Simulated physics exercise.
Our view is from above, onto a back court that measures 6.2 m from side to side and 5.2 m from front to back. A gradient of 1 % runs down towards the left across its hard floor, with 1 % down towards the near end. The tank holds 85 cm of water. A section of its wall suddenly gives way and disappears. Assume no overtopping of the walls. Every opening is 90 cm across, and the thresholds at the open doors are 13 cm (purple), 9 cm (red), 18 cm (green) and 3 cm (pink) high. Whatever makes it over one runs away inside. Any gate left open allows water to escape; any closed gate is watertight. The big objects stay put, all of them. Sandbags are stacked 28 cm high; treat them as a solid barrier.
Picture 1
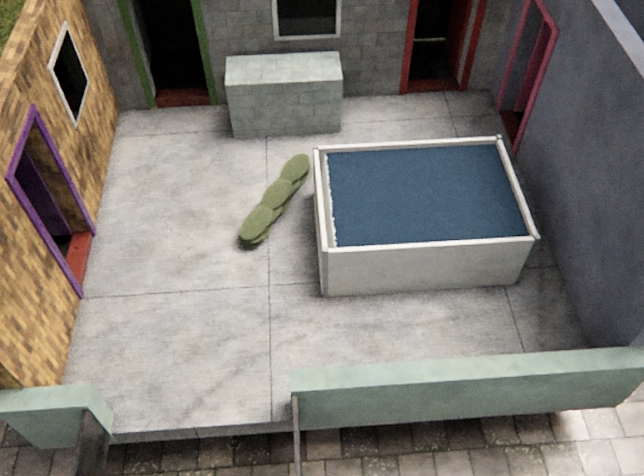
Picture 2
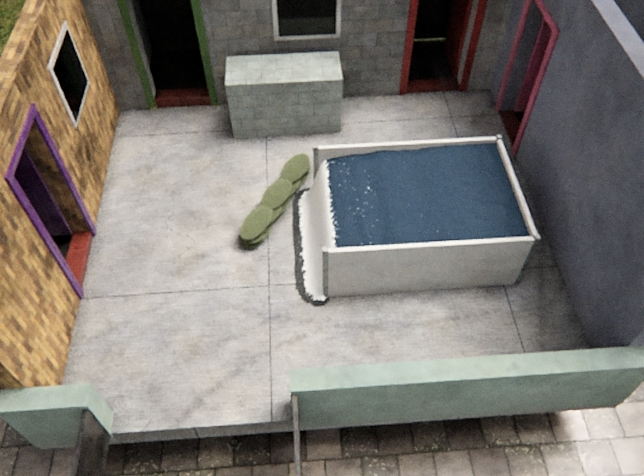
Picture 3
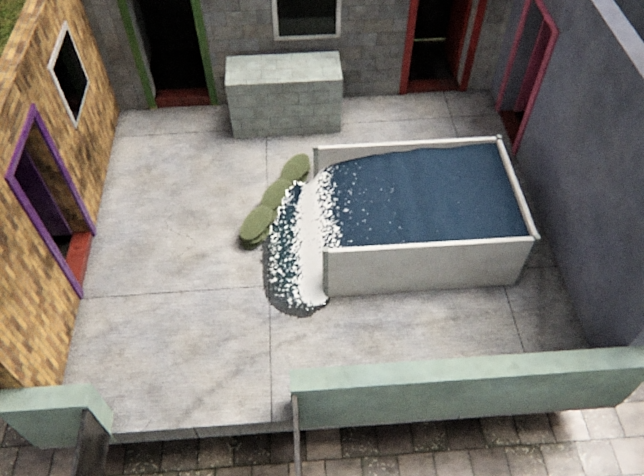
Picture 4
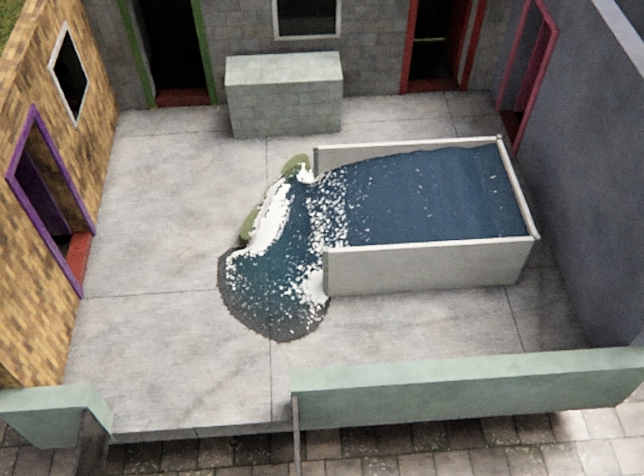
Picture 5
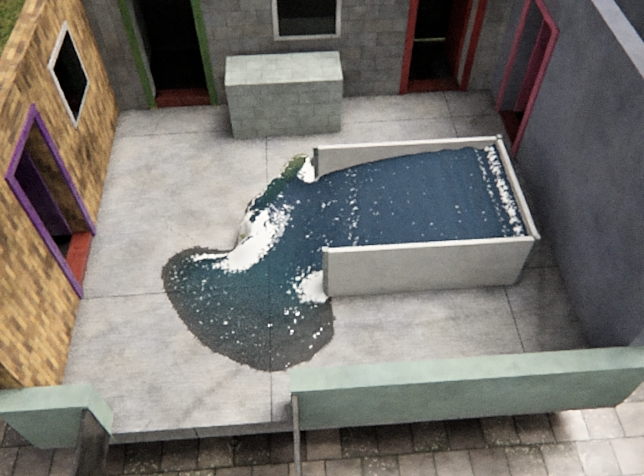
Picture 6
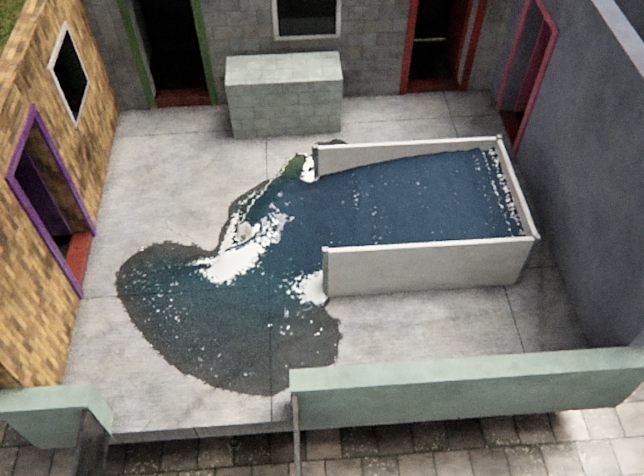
A walled tank of blue water losing its left side, water pouring out past green sandbags and spreading across the courtyard floor.
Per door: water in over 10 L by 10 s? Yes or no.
Purple door yes, red door no, green door no, pink door yes.
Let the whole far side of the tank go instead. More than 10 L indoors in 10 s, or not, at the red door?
So, red door: Out of bounds.
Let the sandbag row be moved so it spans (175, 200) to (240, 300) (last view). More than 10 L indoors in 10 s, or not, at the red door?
Compared to the limit, red stays inside.
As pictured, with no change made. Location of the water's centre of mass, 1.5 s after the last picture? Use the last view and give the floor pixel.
At roughly (278, 255).
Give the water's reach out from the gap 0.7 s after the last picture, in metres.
Roughly 3.8 metres out.
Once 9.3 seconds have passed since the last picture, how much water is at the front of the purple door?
8.5 cm or so.
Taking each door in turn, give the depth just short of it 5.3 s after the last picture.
Door by door, in cm: Purple reads 9, red reads 4, green reads 16, pink reads 4.
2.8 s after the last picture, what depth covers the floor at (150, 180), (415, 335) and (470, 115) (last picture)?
First 10 cm, then 0 cm, then 5 cm.
Then, 0.7 s after the last picture water covers 50 % of the floor and is deepest (82 cm) near (57, 416); purple door 22 cm at the sill, 20 L in, red door not reached, green door not reached, pink door not reached.
Then, 1.5 s after the last picture water covers 70 % of the floor and is deepest (44 cm) near (289, 205); purple door 29 cm at the sill, 85 L in, red door 2 cm at the sill, 0 L in, green door not reached, pink door not reached.
Then, 2.8 s after the last picture water covers 70 % of the floor and is deepest (28 cm) near (57, 416); purple door 19 cm at the sill, 157 L in, red door 7 cm at the sill, 0 L in, green door 12 cm at the sill, 0 L in, pink door 7 cm at the sill, 4 L in.
Then, 5.3 s after the last picture water covers 75 % of the floor and is deepest (16 cm) near (164, 113); purple door 9 cm at the sill, 168 L in, red door 4 cm at the sill, 0 L in, green door 16 cm at the sill, 0 L in, pink door 4 cm at the sill, 26 L in.
Then, 9.3 s after the last picture water covers 90 % of the floor and is deepest (13 cm) near (69, 357); purple door 9 cm at the sill, 168 L in, red door 5 cm at the sill, 0 L in, green door 6 cm at the sill, 0 L in, pink door 5 cm at the sill, 45 L in.
